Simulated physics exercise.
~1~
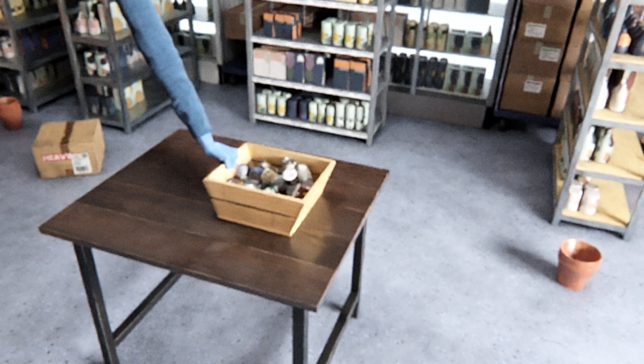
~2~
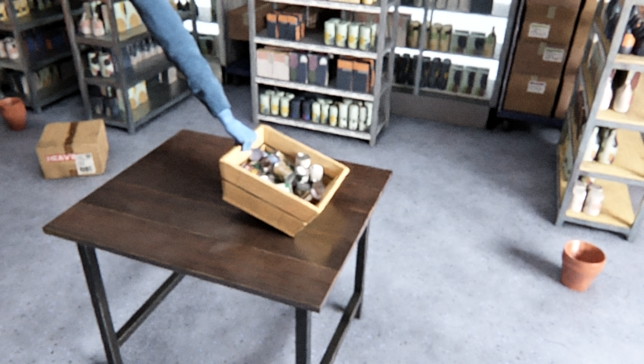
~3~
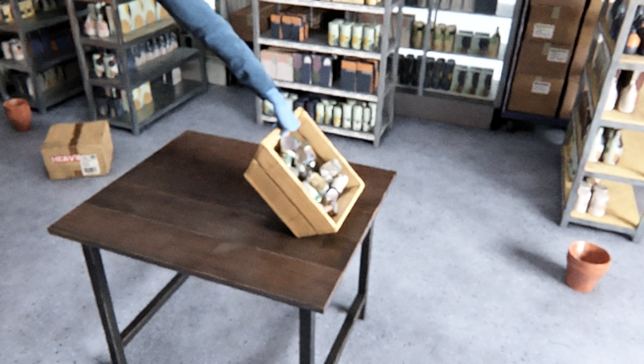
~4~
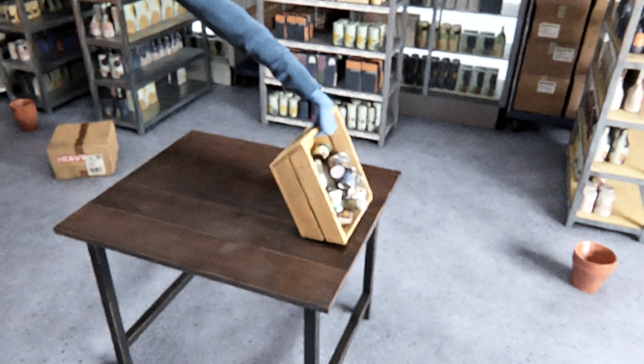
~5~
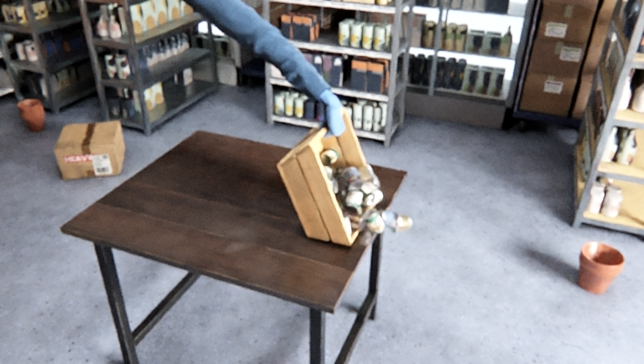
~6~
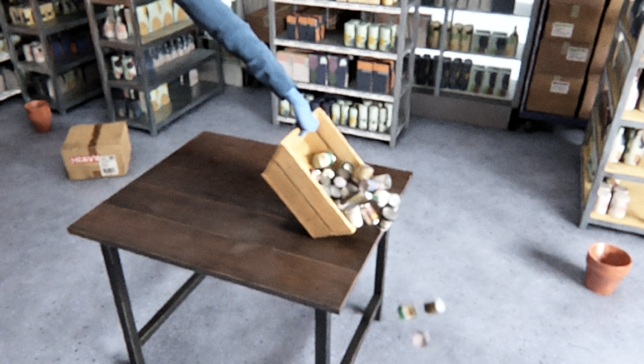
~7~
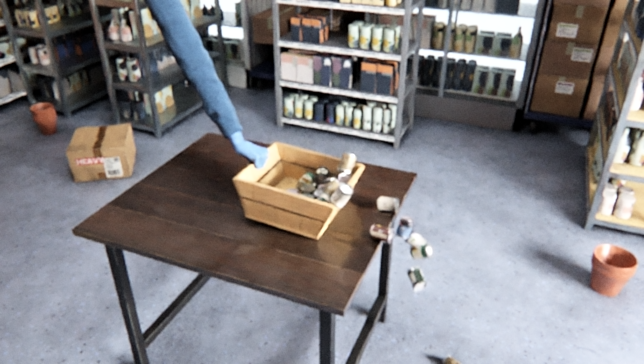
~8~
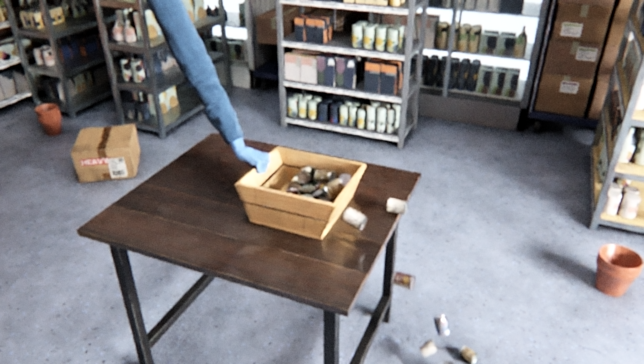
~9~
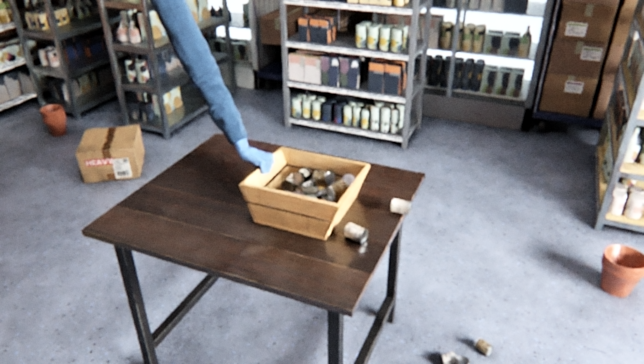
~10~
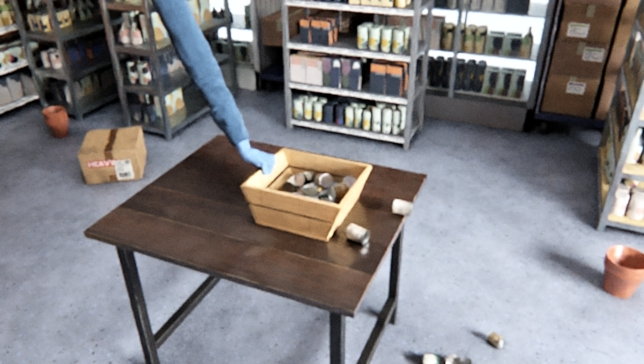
A gloved hand tips a wooden crate rightward, spilling some tins, then sets it flat.
